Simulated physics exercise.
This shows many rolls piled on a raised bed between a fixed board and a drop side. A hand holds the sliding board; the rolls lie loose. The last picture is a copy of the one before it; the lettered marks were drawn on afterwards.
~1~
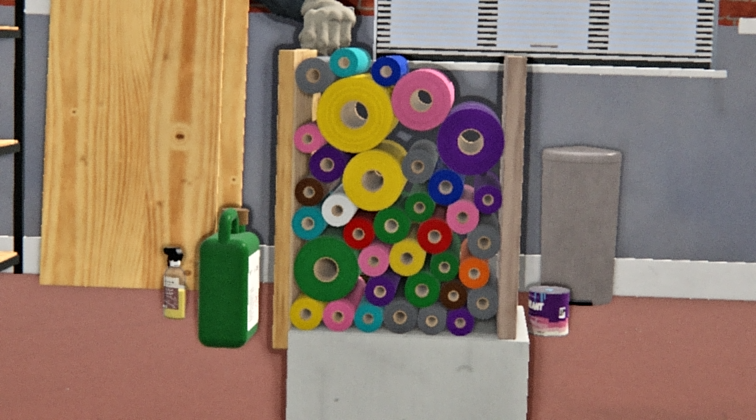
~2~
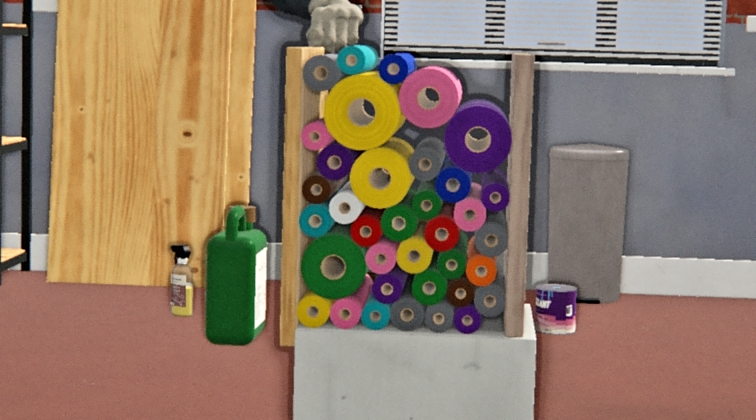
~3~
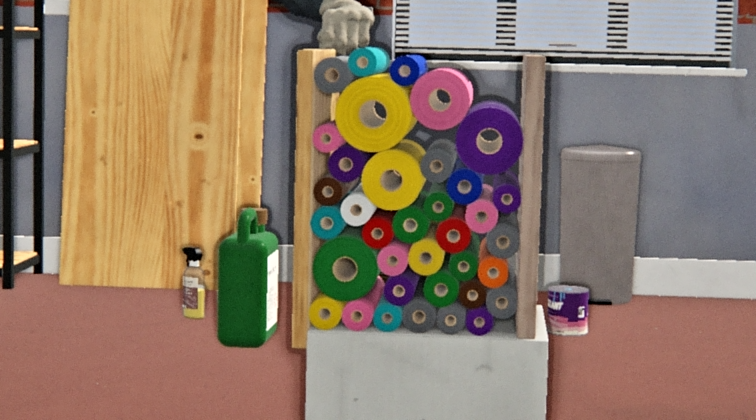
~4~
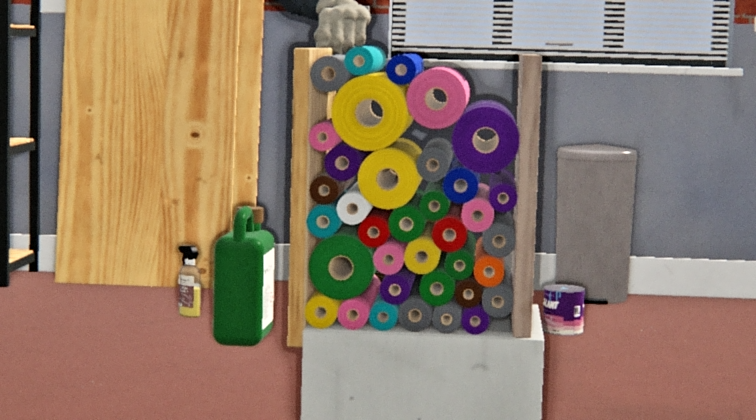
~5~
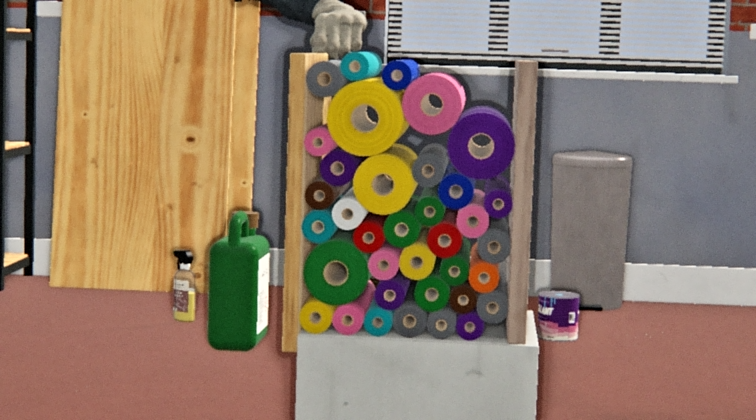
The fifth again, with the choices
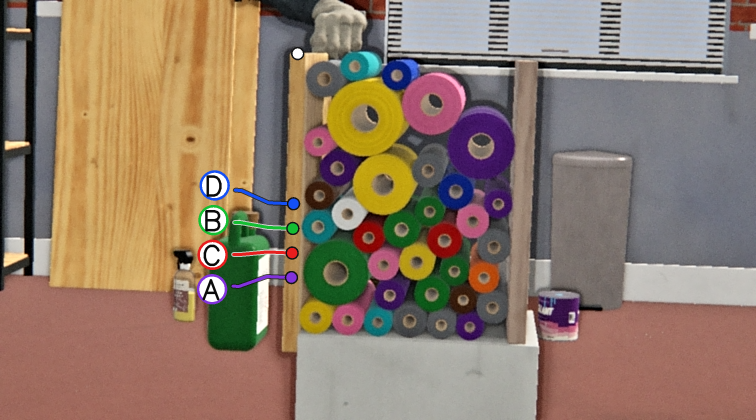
Stacked colourful rolls between two upright boards shifting slightly right, then back left in view, as a gloved hand stays above.
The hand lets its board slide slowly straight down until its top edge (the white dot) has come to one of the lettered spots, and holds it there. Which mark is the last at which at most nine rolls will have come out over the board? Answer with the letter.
The answer is mark B.
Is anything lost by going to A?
Yes.
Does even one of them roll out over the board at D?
Yes.
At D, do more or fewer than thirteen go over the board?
Fewer than thirteen.
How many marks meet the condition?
Two of the four.
On the copy, A at (291, 277); B at (293, 229); C at (292, 253); D at (293, 204); the white dot at (298, 54).
On B. First, top of the board (304, 128).
Then, top of the board (302, 211).
Finally, top of the board (301, 228), seven out over the board.
By contrast, A more than nine out over the board; C more than nine out over the board; D three out over the board.
